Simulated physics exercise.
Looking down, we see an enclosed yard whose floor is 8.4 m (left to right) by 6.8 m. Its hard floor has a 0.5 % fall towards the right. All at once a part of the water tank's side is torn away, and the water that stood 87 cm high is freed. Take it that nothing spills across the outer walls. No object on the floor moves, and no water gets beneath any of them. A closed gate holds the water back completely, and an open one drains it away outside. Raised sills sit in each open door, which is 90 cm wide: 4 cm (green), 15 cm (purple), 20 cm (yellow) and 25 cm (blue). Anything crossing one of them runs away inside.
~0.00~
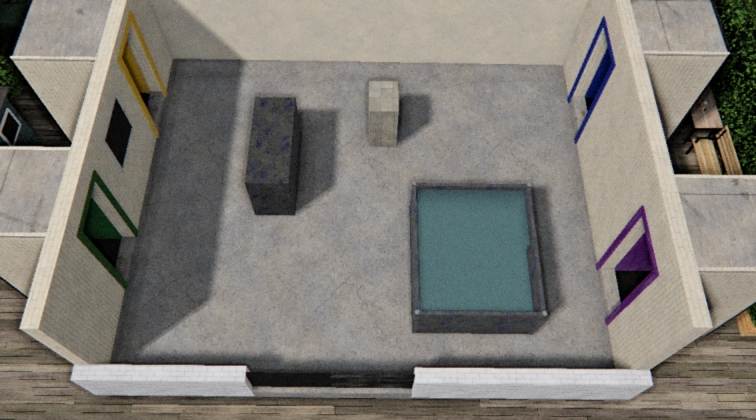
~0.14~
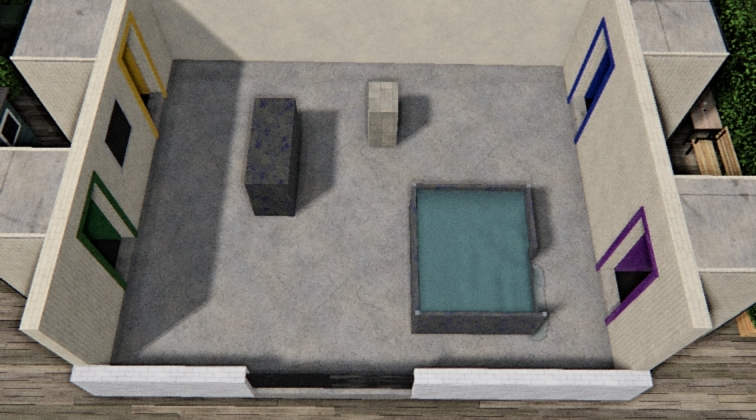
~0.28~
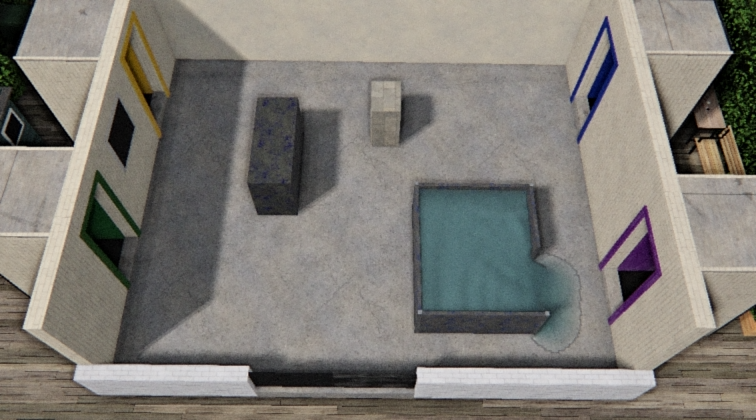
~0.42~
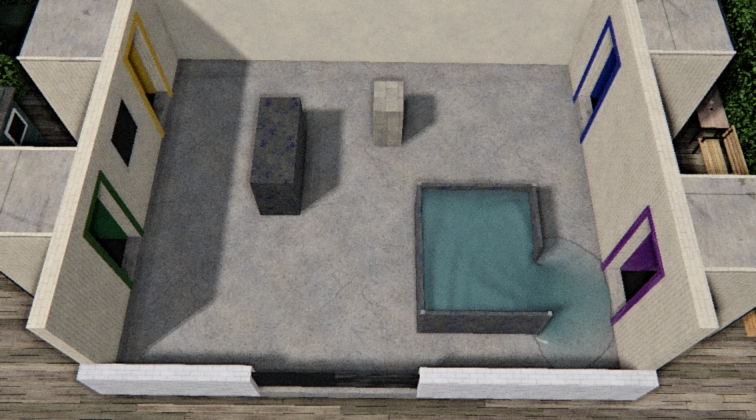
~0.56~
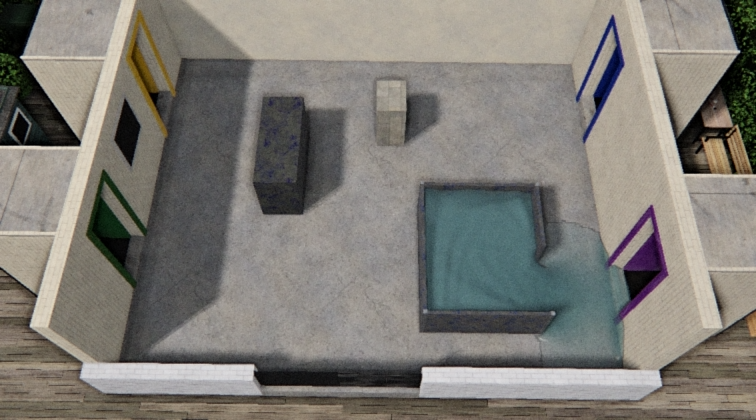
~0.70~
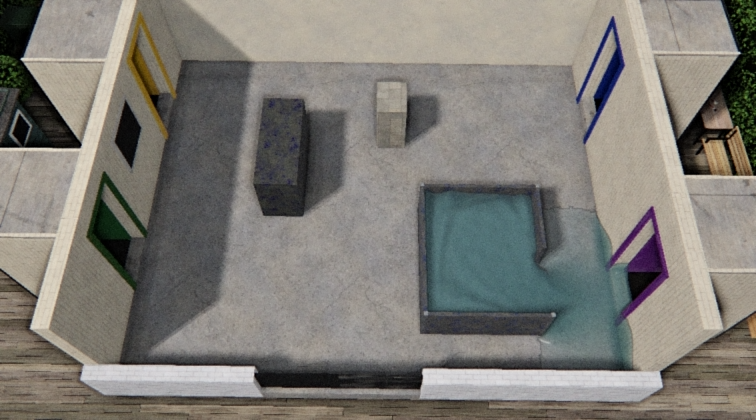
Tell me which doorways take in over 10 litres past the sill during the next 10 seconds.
Green door: Above the limit. Purple door: Above the limit. Yellow door: Beneath the limit. Blue door: Beneath the limit.
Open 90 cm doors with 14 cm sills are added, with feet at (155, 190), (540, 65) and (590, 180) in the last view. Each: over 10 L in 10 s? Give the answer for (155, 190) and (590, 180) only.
The first door falls short and the second falls short.
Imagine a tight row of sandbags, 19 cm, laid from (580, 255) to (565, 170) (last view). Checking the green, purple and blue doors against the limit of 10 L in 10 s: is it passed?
Against the limit, the green door goes beyond it, the purple door goes beyond it and the blue door stays within it.
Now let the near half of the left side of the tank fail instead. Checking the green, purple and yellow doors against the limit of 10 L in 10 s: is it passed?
Here's how it goes: Green exceeds it, purple falls short, yellow falls short.
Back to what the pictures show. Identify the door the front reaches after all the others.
It's the yellow door.
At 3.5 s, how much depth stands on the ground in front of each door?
Depths in centimetres - green: 0, purple: 35, yellow: 0, blue: 4.
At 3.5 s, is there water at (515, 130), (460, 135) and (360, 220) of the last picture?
Submerged, submerged, untouched.
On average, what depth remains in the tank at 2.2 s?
Some 44 cm on average.
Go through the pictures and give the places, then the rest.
The first picture shows the water tank at (475, 248) is whole and still, 87 cm deep.
In the second picture, water pours out at (529, 294) and has run 0.7 m, to (534, 338); typically 7 cm deep outside, 87 cm at the water tank's back.
In the third picture, the front is at (569, 270), 1.0 m from the gap at (532, 294); 1.1 m2 of floor is under water; 87 cm left at the back of the water tank.
In the fourth picture, water pours out at (534, 294) and has run 1.5 m, to (601, 267); typically 11 cm deep outside, 84 cm at the water tank's back.
In the fifth picture, water pours out at (537, 294) and has run 1.8 m, to (599, 237); typically 10 cm deep outside, 75 cm at the water tank's back.
In the sixth picture, water pours out at (537, 295) and has run 2.2 m, to (595, 215); typically 11 cm deep outside, 74 cm at the water tank's back.
After 1.4 s water covers 10 % of the floor and is deepest (71 cm) near (620, 382); green door not reached, purple door 55 cm at the sill, 292 L in, yellow door not reached, blue door not reached.
After 2.2 s water covers 25 % of the floor and is deepest (48 cm) near (611, 329); green door not reached, purple door 47 cm at the sill, 564 L in, yellow door not reached, blue door 3 cm at the sill, 0 L in.
After 3.5 s water covers 40 % of the floor and is deepest (34 cm) near (613, 340); green door not reached, purple door 35 cm at the sill, 800 L in, yellow door not reached, blue door 4 cm at the sill, 0 L in.
After 6.0 s water covers 65 % of the floor and is deepest (23 cm) near (620, 382); green door 8 cm at the sill, 10 L in, purple door 22 cm at the sill, 950 L in, yellow door not reached, blue door 4 cm at the sill, 0 L in.
After 10.0 s water covers 90 % of the floor and is deepest (12 cm) near (599, 382); green door 6 cm at the sill, 39 L in, purple door 12 cm at the sill, 970 L in, yellow door 5 cm at the sill, 0 L in, blue door 8 cm at the sill, 0 L in.
